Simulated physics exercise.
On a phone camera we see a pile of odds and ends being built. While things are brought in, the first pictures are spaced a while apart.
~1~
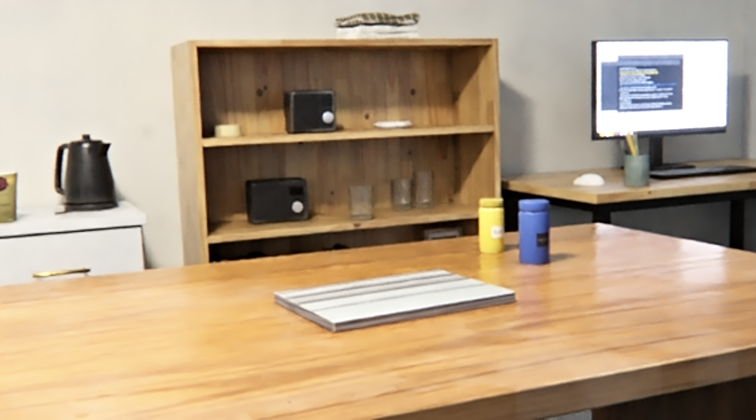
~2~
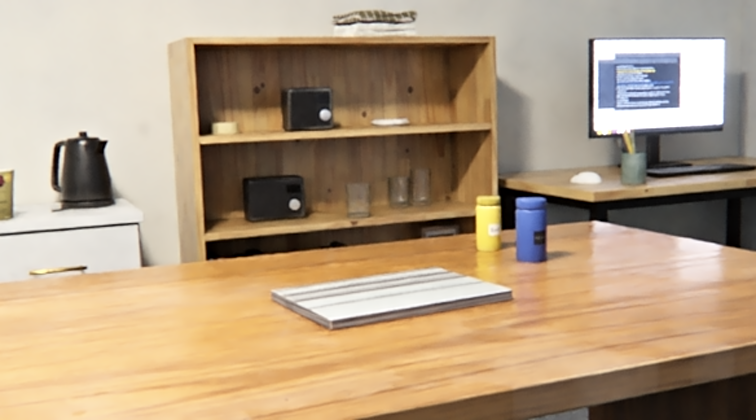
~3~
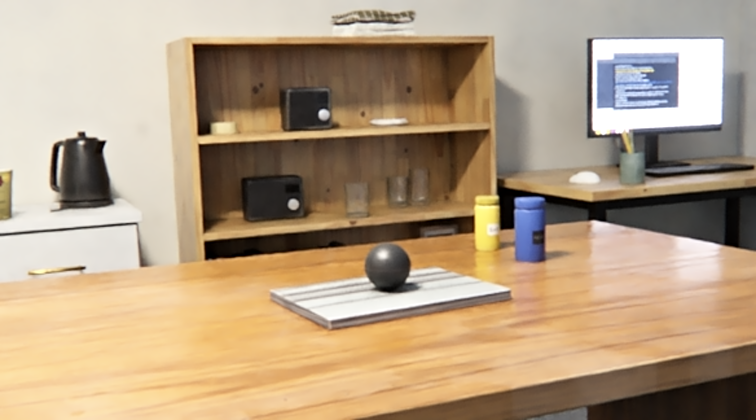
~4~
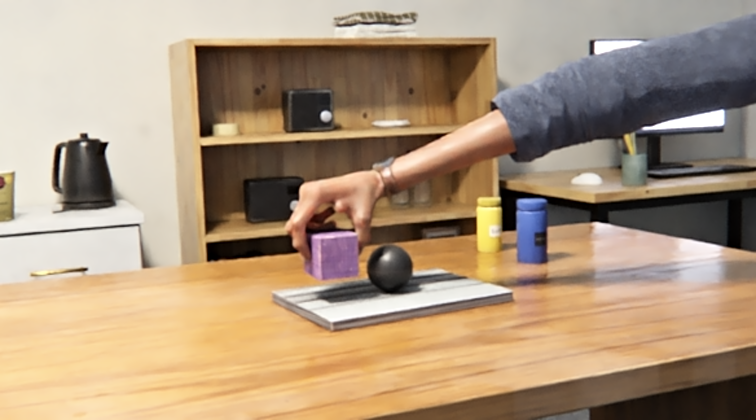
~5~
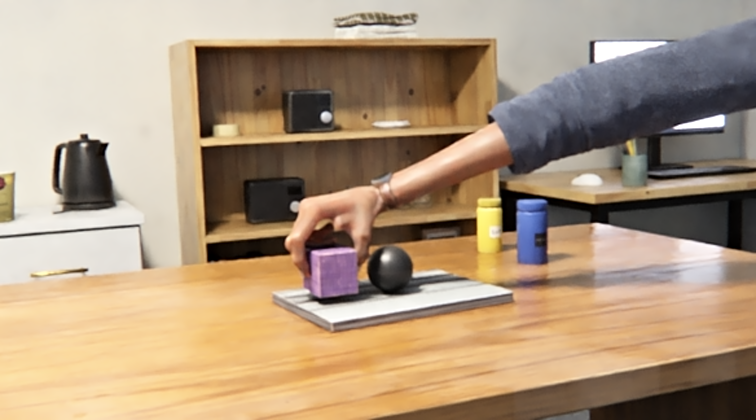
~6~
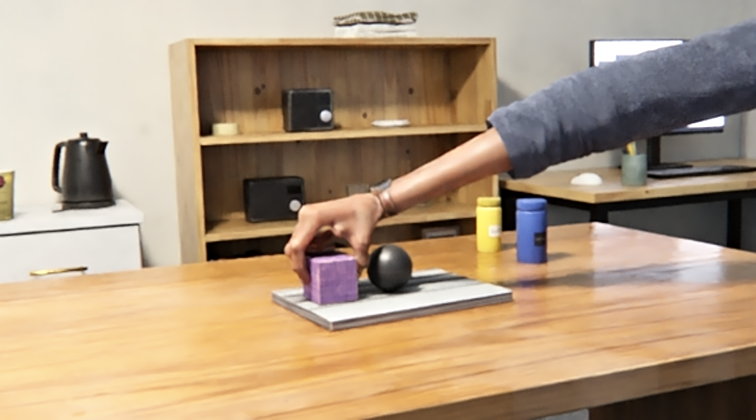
In a room with a wooden shelf unit, a kettle and a lit monitor behind, a nearly steady camera looks slightly down across a wooden table. A grey striped board lies centrally, with yellow and blue shakers behind it to the right. A black ball appears on the board, then a hand reaching from the right lowers a purple block onto its left side, still gripping it.
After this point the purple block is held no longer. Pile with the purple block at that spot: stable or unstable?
Stable.
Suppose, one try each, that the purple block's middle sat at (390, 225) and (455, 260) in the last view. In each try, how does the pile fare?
So the first time it goes over and the second time it does not fall.
Then, 0.30 s past the last view, nothing moves.
Then, 0.70 s past the last view, purple block resting near (329, 277).
Finally, all 5 still in place. Final places as the last picture's camera would see them, purple block near (329, 277). The pile stays up.
